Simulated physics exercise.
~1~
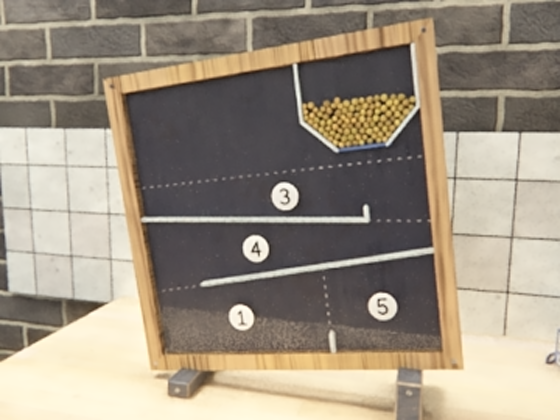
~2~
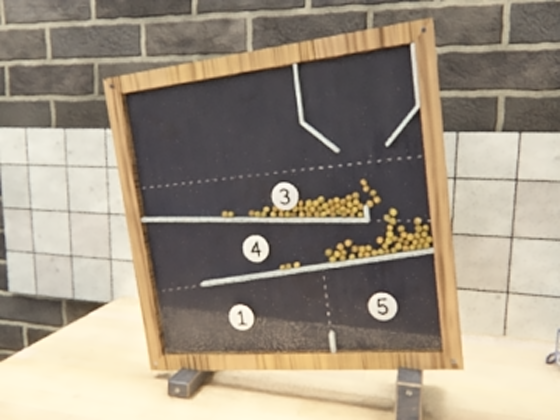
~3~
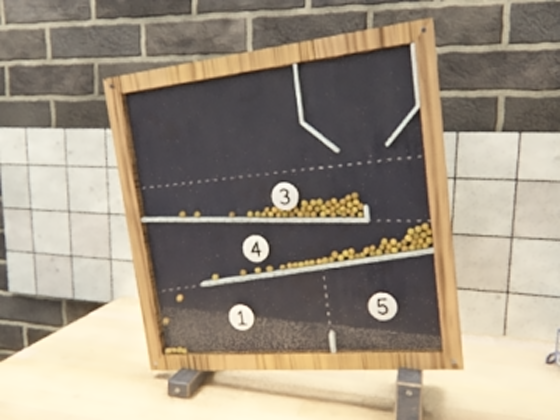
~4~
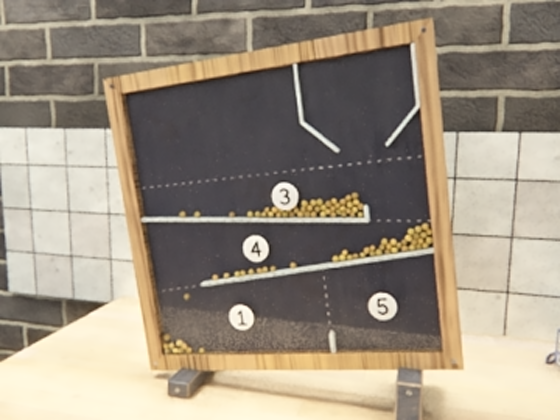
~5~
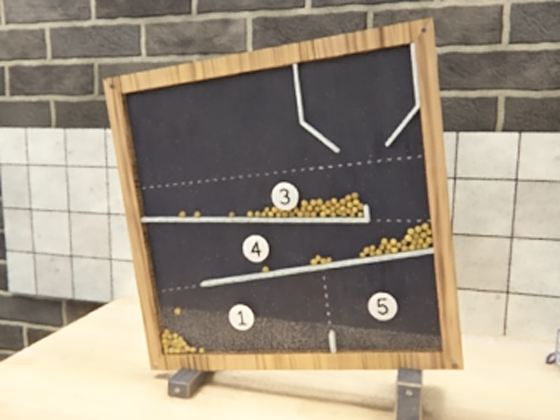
Dried chickpeas dropping from an opened hopper inside a wooden-framed case, heaping on two shelves and trickling into the lower left corner.
